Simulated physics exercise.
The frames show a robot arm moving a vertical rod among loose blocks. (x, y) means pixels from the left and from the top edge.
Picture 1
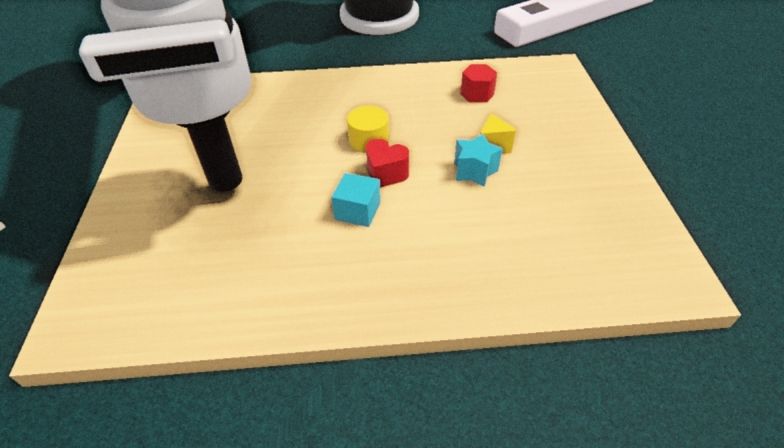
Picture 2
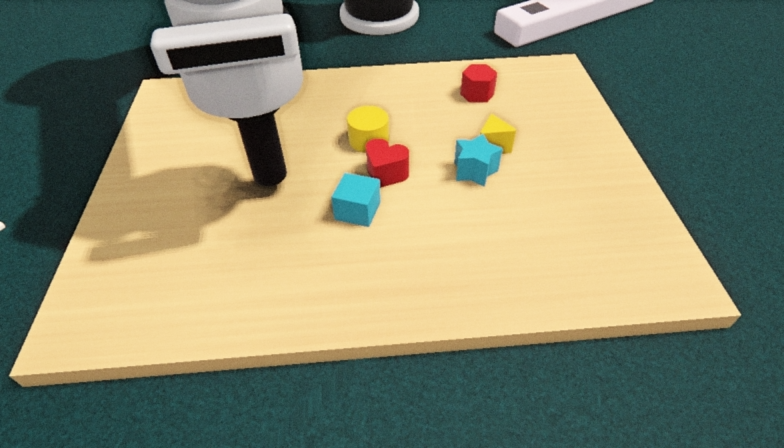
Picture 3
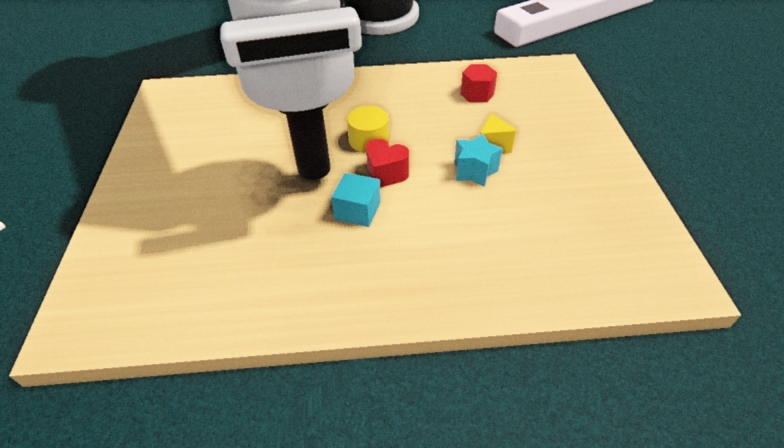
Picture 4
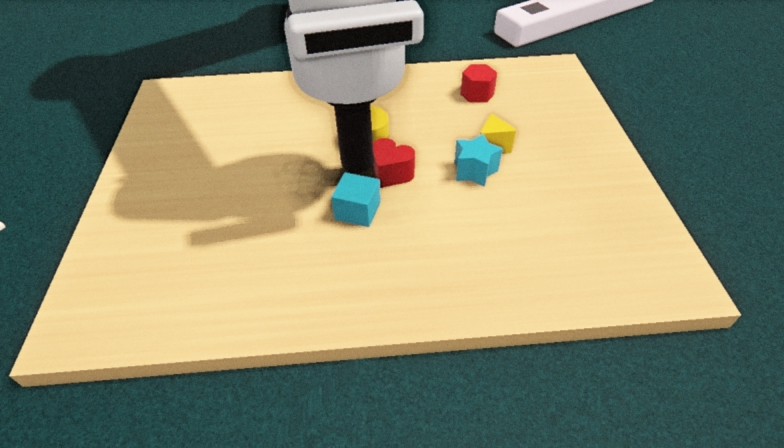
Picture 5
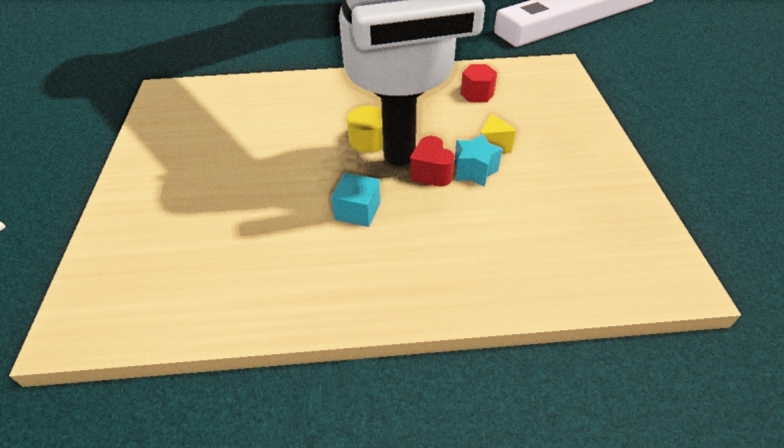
A robot arm moves its black rod right and pushes the red heart toward the blue star.
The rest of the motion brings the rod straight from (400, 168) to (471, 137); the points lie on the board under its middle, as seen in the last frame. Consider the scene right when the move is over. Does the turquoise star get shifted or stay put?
Once the path ends, it is somewhere new.
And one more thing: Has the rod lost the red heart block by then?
Yes, it checks out.
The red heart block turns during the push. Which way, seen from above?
From above, it looks like the red heart block goes clockwise.
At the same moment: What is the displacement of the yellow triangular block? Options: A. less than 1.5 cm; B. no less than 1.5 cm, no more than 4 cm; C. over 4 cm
Answer: A.
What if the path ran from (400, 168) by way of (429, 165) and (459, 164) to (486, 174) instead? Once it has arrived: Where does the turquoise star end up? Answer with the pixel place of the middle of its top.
Somewhere near (558, 157).
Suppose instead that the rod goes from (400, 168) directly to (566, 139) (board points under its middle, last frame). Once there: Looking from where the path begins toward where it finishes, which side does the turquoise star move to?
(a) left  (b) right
b: Right.
On the path given first. Halfway along, rod (437, 141); red heart block (452, 150), turned 30° clockwise; turquoise star (489, 150).
At the end, rod (472, 126); red heart block (452, 150), turned 30° clockwise; turquoise star (489, 150); yellow triangular block in place.
